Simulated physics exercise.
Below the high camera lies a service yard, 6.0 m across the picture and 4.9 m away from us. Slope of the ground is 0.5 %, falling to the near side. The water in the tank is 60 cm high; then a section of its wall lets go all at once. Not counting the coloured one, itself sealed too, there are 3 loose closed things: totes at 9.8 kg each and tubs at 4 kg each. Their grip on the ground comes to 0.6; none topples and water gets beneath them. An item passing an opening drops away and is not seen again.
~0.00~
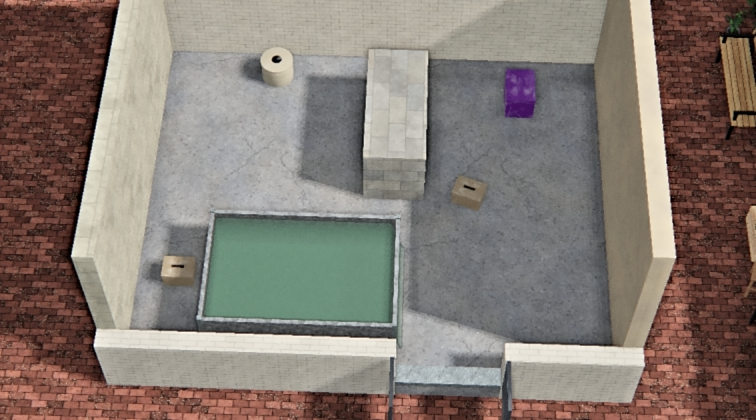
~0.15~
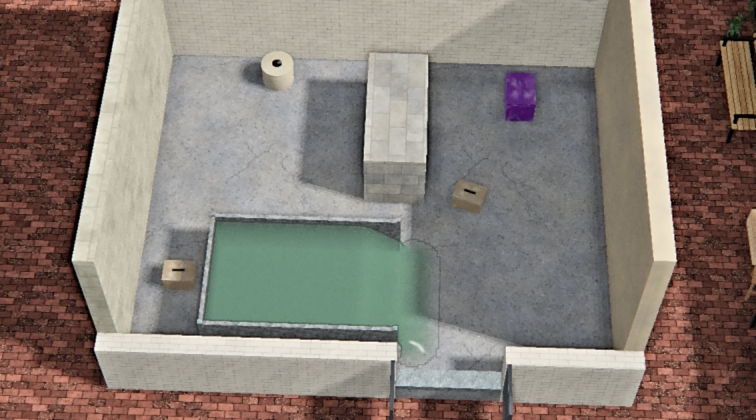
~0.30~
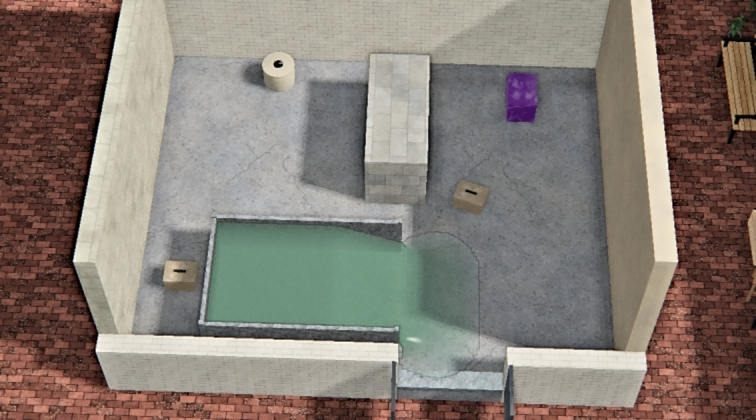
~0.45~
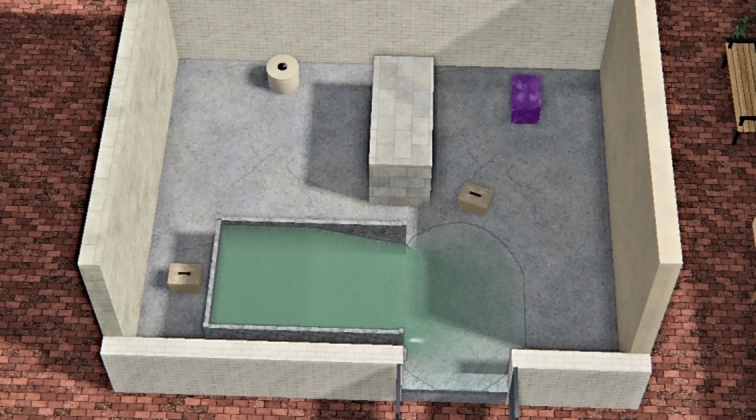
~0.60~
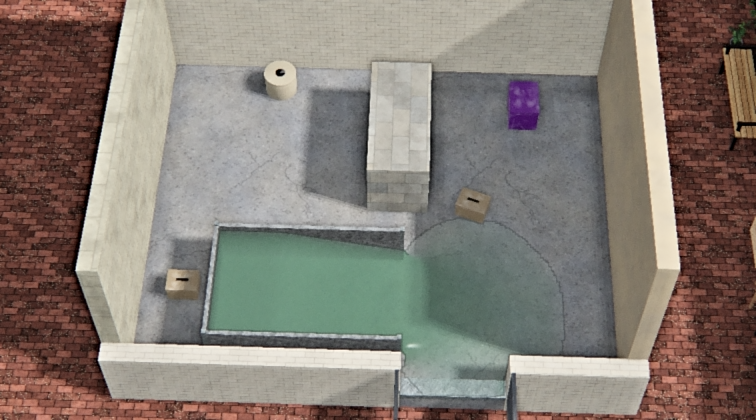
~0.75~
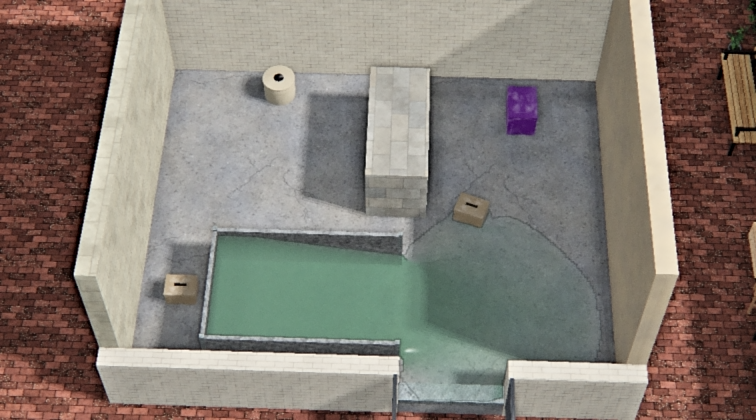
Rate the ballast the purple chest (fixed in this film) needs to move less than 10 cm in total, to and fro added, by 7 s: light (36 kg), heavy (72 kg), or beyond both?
Rating: Heavy.
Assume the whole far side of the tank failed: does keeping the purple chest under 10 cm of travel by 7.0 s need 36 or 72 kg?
So the lighter choice.
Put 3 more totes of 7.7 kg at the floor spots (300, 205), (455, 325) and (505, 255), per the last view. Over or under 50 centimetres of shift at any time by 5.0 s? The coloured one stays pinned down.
Taking them one by one: Below the mark; above the mark; above the mark.
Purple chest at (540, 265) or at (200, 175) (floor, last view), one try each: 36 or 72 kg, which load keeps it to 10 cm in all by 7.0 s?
First spot: Needs the heavier mass; second spot: Light mass works.
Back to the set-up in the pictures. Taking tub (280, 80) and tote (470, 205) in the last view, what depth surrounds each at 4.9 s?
About 4 and 11 cm.
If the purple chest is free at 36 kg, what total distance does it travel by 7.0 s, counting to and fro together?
It covers about 150 cm altogether.
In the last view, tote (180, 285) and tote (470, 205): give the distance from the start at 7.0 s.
So the first is off by 0 centimetres, the second by 140 centimetres.
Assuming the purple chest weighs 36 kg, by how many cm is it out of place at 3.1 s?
It would be some 0 cm from its spot.
After 1.4 s the purple chest would be 0 cm from its start with 36 kg and 0 cm from its start with 72 kg; 0 cm of water round it then.
After 3.1 s the purple chest would be 0 cm from its start with 36 kg and 0 cm from its start with 72 kg; 6 cm of water round it then.
After 4.9 s the purple chest would be 65 cm from its start with 36 kg and 0 cm from its start with 72 kg; 13 cm of water round it then.
After 7.0 s the purple chest would be 157 cm from its start with 36 kg and 0 cm from its start with 72 kg; 12 cm of water round it then.
